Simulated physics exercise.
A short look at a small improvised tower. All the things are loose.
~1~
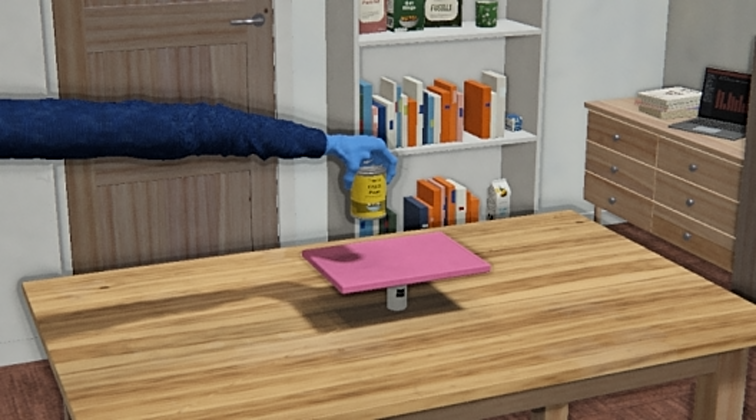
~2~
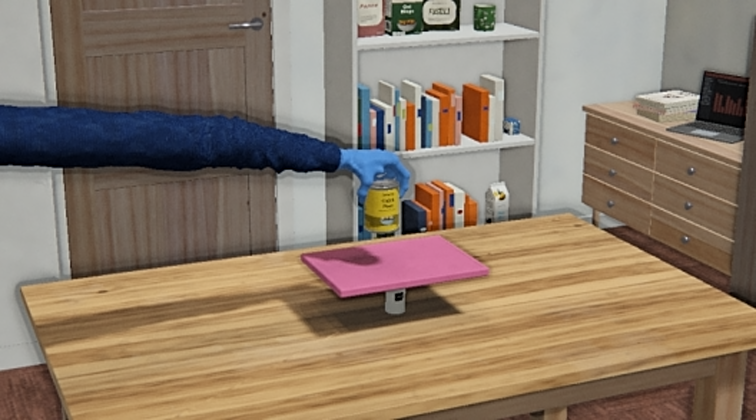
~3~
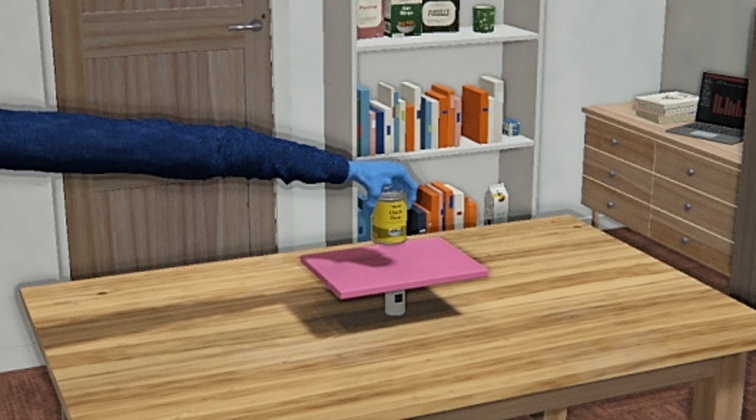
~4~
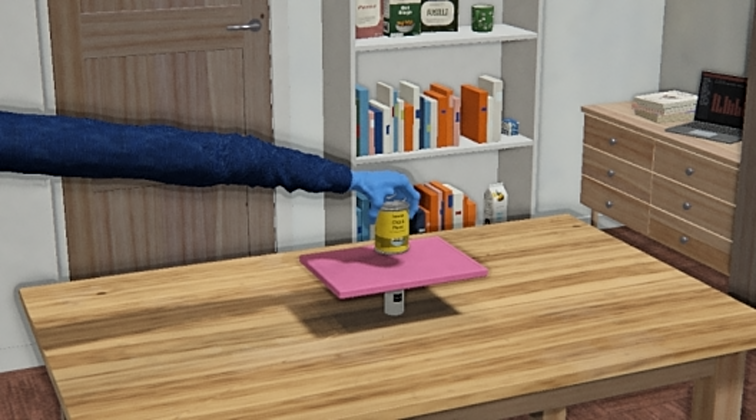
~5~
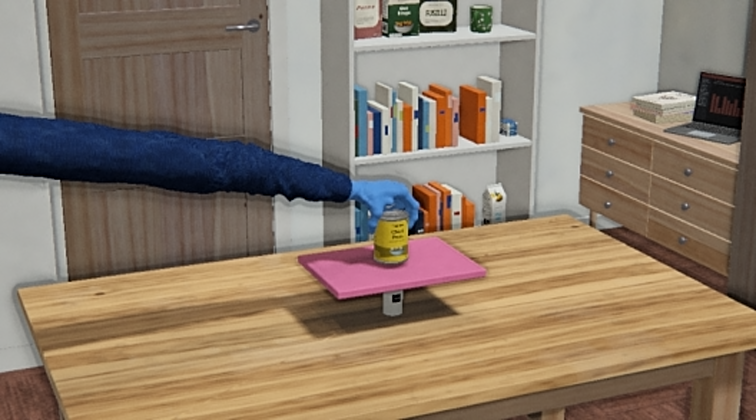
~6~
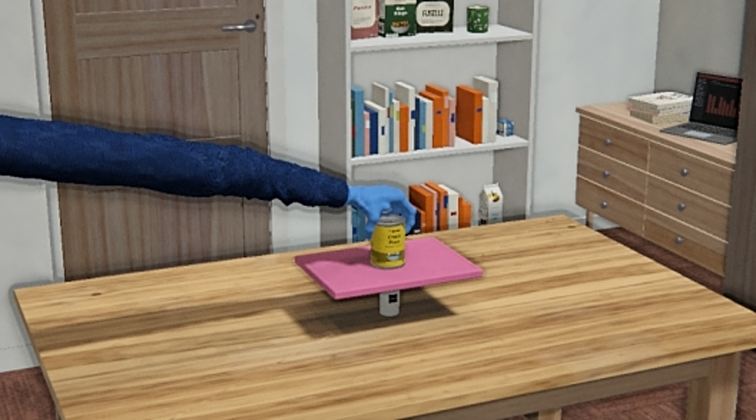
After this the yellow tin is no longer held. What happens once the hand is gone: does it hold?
As it turns out, it stays up.
Then, 0.80 s past the last view, nothing moves.
Then, 1.70 s past the last view, yellow tin resting near (388, 242).
Finally, all 3 still in place. Final places as the last picture's camera would see them, yellow tin near (388, 242). The stack keeps its balance.
